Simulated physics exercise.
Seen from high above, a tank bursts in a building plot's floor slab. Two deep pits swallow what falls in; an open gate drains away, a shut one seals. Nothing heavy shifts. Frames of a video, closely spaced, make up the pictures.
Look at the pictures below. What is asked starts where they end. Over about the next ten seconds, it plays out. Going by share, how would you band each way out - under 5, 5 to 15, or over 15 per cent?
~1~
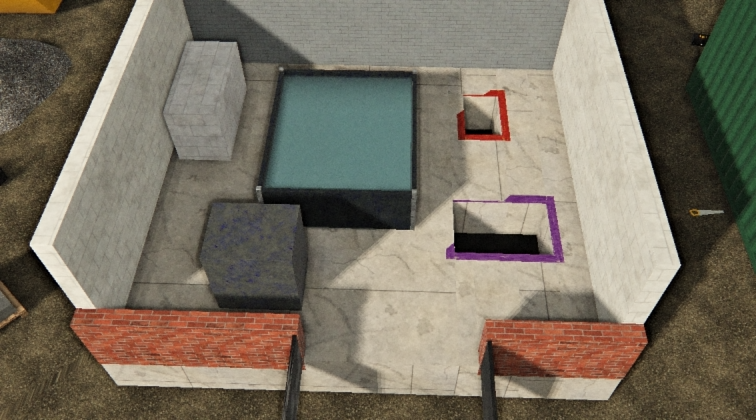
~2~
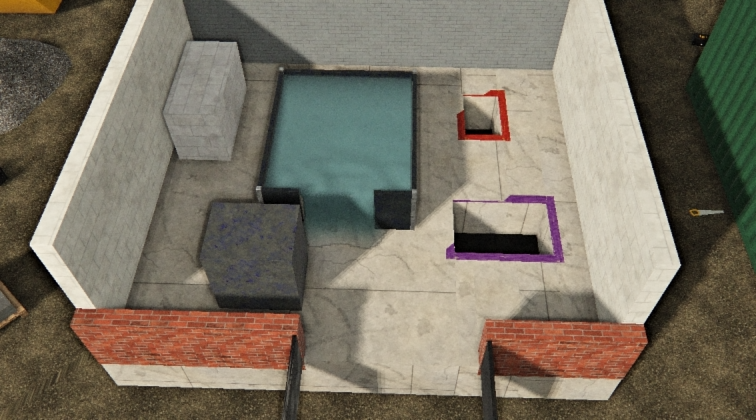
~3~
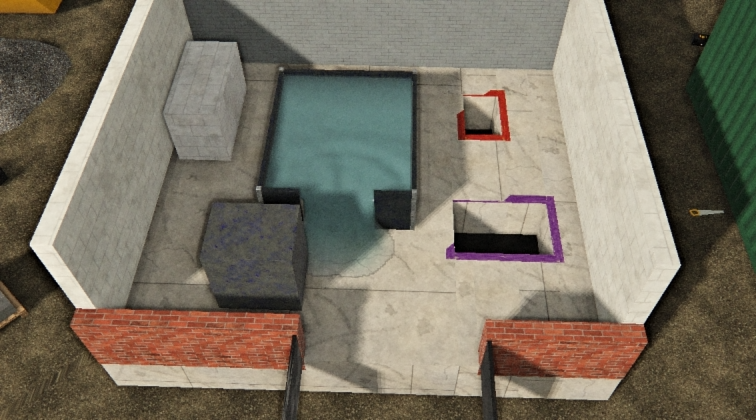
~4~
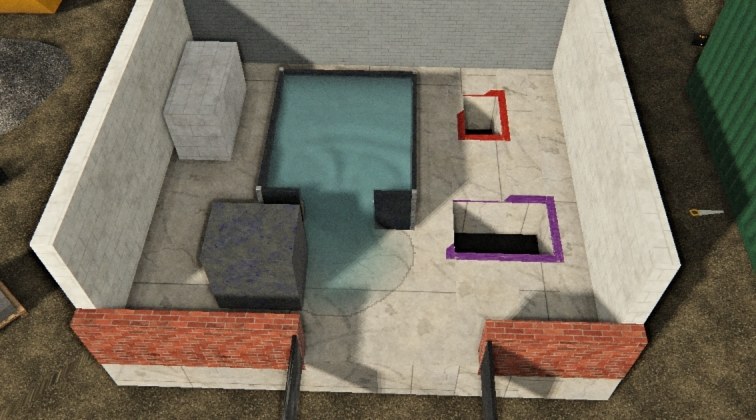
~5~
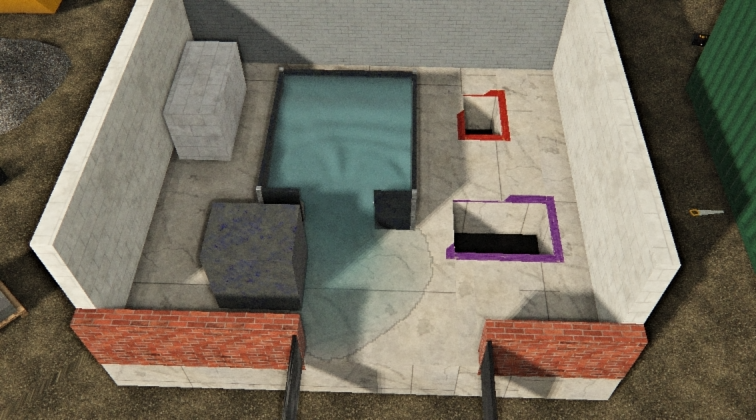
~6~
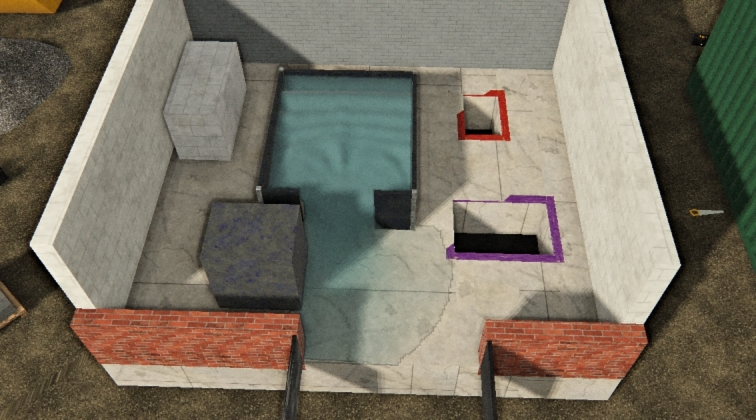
Result: The gate accounts for a substantial part - beyond fifteen per cent. The red pit accounts for a negligible part - below five per cent. The purple pit accounts for a negligible part - below five per cent.
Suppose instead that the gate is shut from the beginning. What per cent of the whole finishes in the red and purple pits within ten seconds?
Red 6 %, purple 30 %.
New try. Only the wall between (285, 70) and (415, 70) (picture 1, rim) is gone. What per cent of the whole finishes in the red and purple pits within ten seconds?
For red it's about 20 per cent, and for purple about 20 per cent.
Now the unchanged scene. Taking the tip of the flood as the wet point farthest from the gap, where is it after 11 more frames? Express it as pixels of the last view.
The front should reach about (596, 352).
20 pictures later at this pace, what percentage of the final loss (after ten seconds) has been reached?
Close to 50 per cent.
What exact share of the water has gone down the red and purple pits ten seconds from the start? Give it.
I'd put them at roughly 0 and 2 per cent respectively.
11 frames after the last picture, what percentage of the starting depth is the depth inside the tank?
By my count, 60 per cent.
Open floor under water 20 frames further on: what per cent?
About 45 per cent.
A moment on, water covers 30 % of the floor; the gate 8 %, the red pit 0 %, the purple pit 0 %.
Next, water covers 40 % of the floor; the gate 20 %, the red pit 0 %, the purple pit 0 %.
Then, water covers 45 % of the floor; the gate 34 %, the red pit 0 %, the purple pit 0 %.
Later, water covers 55 % of the floor; the gate 50 %, the red pit 0 %, the purple pit 1 %.
In the end, water covers 60 % of the floor; the gate 63 %, the red pit 0 %, the purple pit 2 %.
